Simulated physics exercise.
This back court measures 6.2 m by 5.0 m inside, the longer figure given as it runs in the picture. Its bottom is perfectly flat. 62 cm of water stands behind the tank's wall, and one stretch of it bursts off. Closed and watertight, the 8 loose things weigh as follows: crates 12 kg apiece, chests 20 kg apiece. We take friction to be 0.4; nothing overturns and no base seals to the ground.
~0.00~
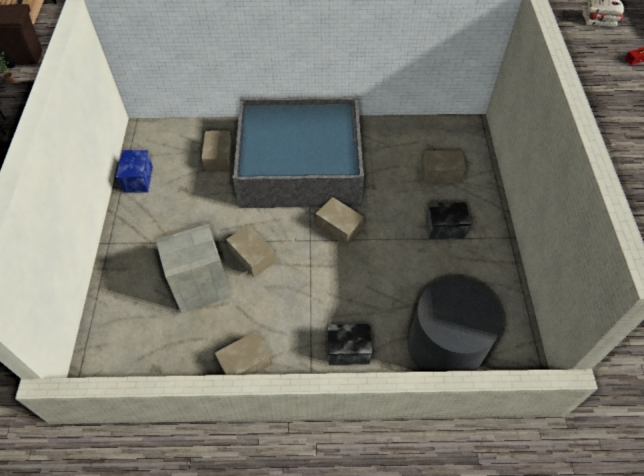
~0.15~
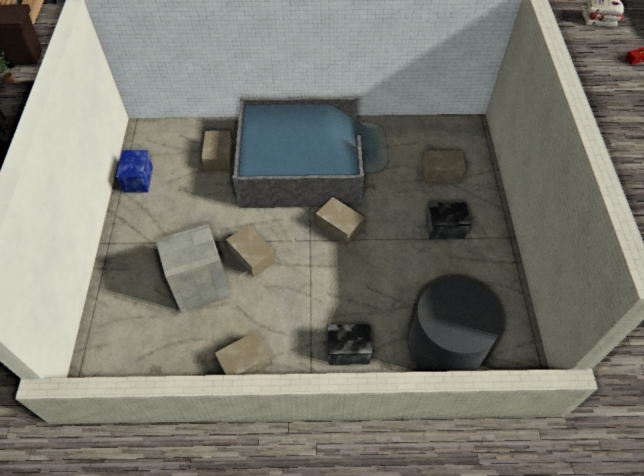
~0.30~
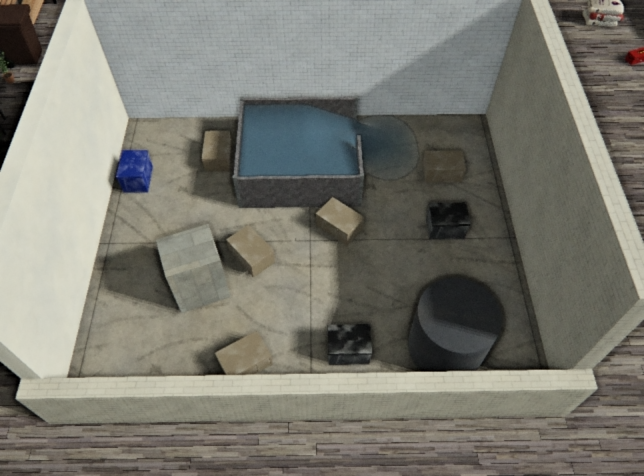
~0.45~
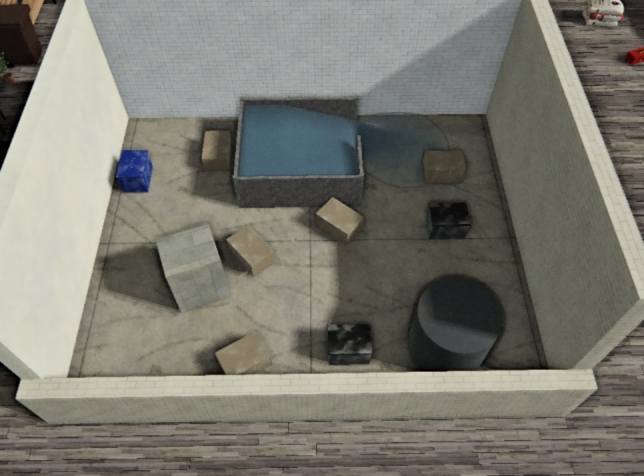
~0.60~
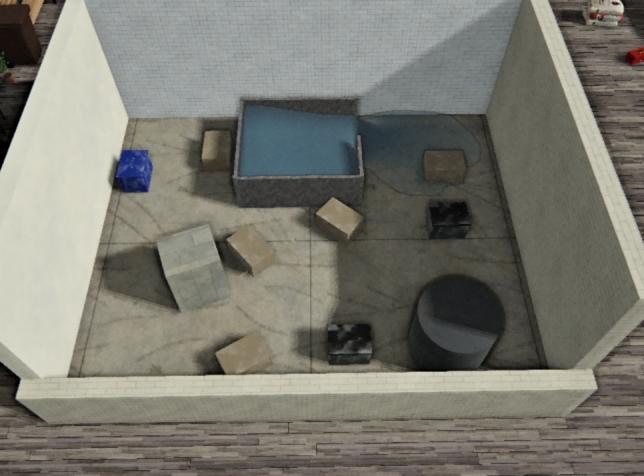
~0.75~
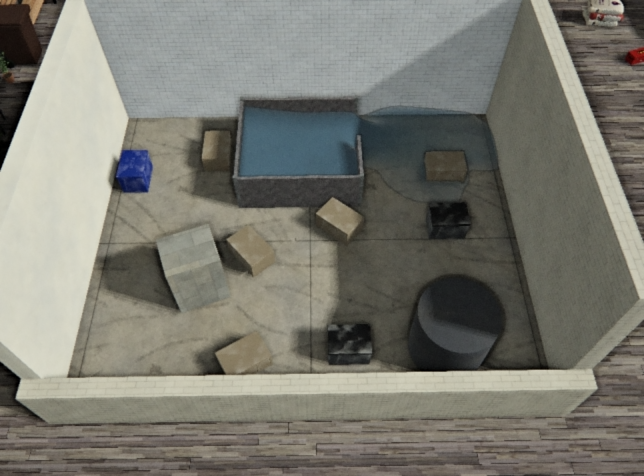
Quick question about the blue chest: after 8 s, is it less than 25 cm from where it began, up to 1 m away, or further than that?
Less than 25 cm.
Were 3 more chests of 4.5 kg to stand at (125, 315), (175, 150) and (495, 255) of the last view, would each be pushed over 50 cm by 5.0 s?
In order: Below it, below it, above it.
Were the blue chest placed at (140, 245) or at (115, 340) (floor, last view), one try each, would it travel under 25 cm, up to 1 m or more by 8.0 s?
I'd say it does not really move on the first try and it does not really move on the second.
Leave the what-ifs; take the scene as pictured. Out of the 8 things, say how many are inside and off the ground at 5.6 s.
At that time the total is 1.
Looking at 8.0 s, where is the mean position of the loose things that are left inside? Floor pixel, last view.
They average out to somewhere around (247, 259).
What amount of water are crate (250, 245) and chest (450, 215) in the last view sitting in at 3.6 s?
I'd estimate 0 cm for the first and 4 cm for the second.
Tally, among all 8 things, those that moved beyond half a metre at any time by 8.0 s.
That comes to 4.
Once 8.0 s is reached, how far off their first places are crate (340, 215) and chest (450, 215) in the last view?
In that order: 120 cm, 250 cm.
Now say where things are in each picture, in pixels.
The first picture shows the blue chest at (132, 163) rests on the ground; water covers 3.0 m2; 0 of 8 have shifted.
The second picture shows the blue chest at (132, 163), on the bottom; water covers 3.5 m2; 0 of 8 have shifted.
The third picture shows the blue chest at (132, 163), on the bottom; water covers 4.2 m2; 0 of 8 have shifted.
The fourth picture shows the blue chest at (132, 163), on the bottom; 5.0 m2 under water; 0 of 8 have shifted.
The fifth picture shows the blue chest at (132, 163), on the bottom; 5.8 m2 under water; 0 of 8 have shifted.
The sixth picture shows the blue chest at (132, 163) rests on the ground; 6.5 m2 under water; 0 of 8 have shifted.
After 1.6 s the blue chest is near (132, 163), 0.0 m from its start, aground; 0 afloat.
After 3.6 s the blue chest is near (132, 163), 0.0 m from its start, aground; 1 afloat.
After 5.6 s the blue chest is near (132, 163), 0.0 m from its start, aground; 1 afloat.
After 8.0 s the blue chest is near (132, 163), 0.0 m from its start, aground; 3 afloat.
